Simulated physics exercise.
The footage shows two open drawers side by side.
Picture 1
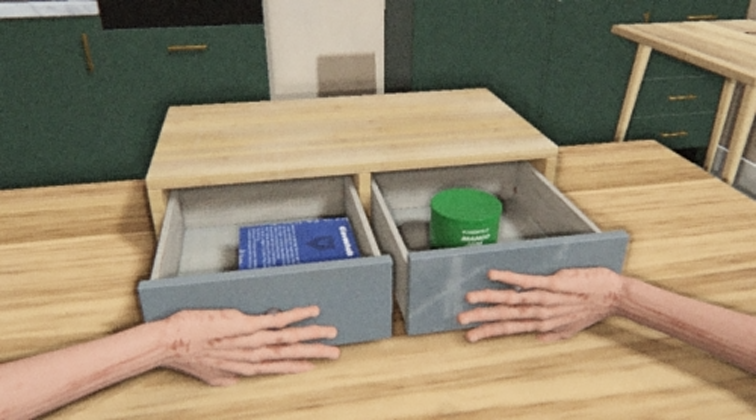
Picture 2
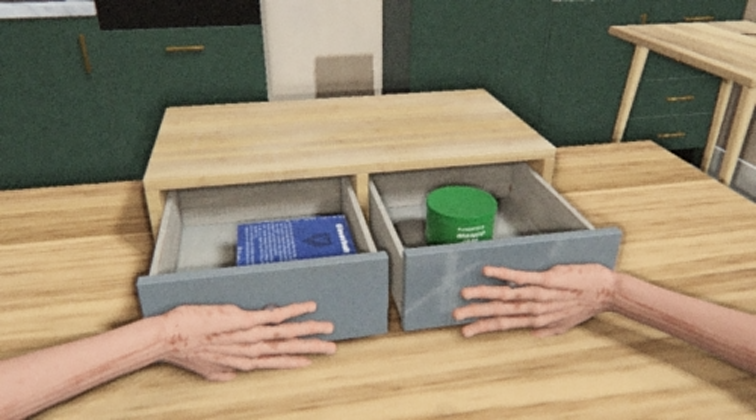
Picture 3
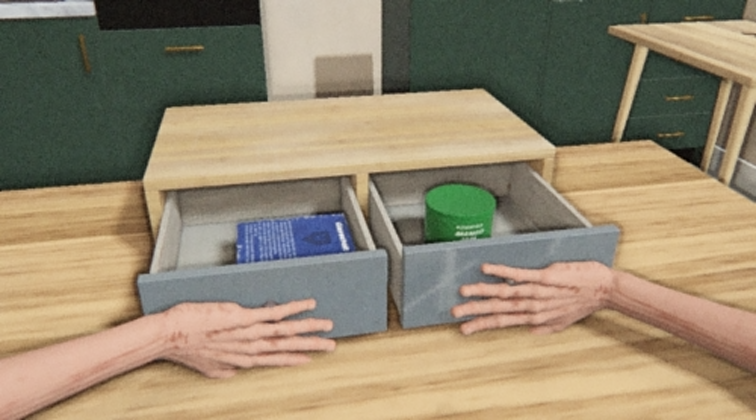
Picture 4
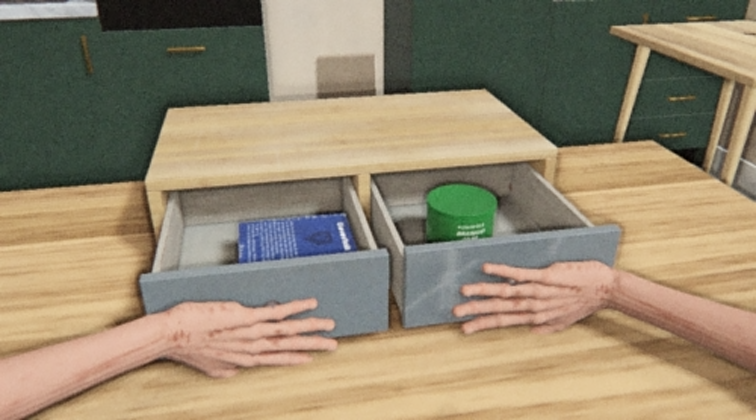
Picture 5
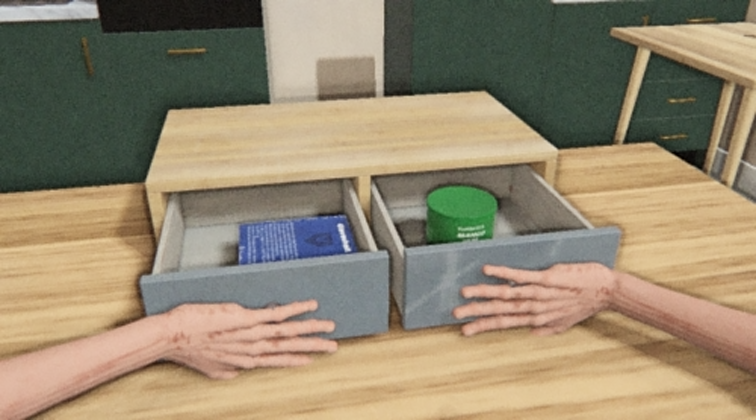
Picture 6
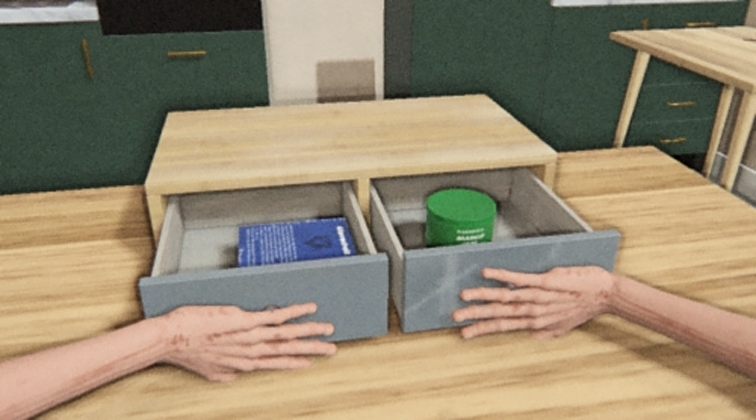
At first, two hands rest against the fronts of two open drawers in a wooden chest, with a blue packet in the left drawer and a green tub in the right. The drawers shift very slightly inward, then barely move, both staying wide open with the hands still at their fronts.
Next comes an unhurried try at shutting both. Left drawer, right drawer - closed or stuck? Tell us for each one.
The left drawer will be pushed right in, the right drawer will be pushed right in.
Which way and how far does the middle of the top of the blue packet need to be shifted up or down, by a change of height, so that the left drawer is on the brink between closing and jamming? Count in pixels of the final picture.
Raise it by roughly 32 pixels.
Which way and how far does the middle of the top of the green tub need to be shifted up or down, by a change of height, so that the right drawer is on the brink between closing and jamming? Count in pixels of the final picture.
Close to 12 pixels in the upward direction.
Then, 0.44 s past the last view, left drawer starting in; right drawer about half in.
Then, 0.74 s past the last view, left drawer about half in; right drawer nearly in.
Finally, the left drawer closes; the right drawer closes.
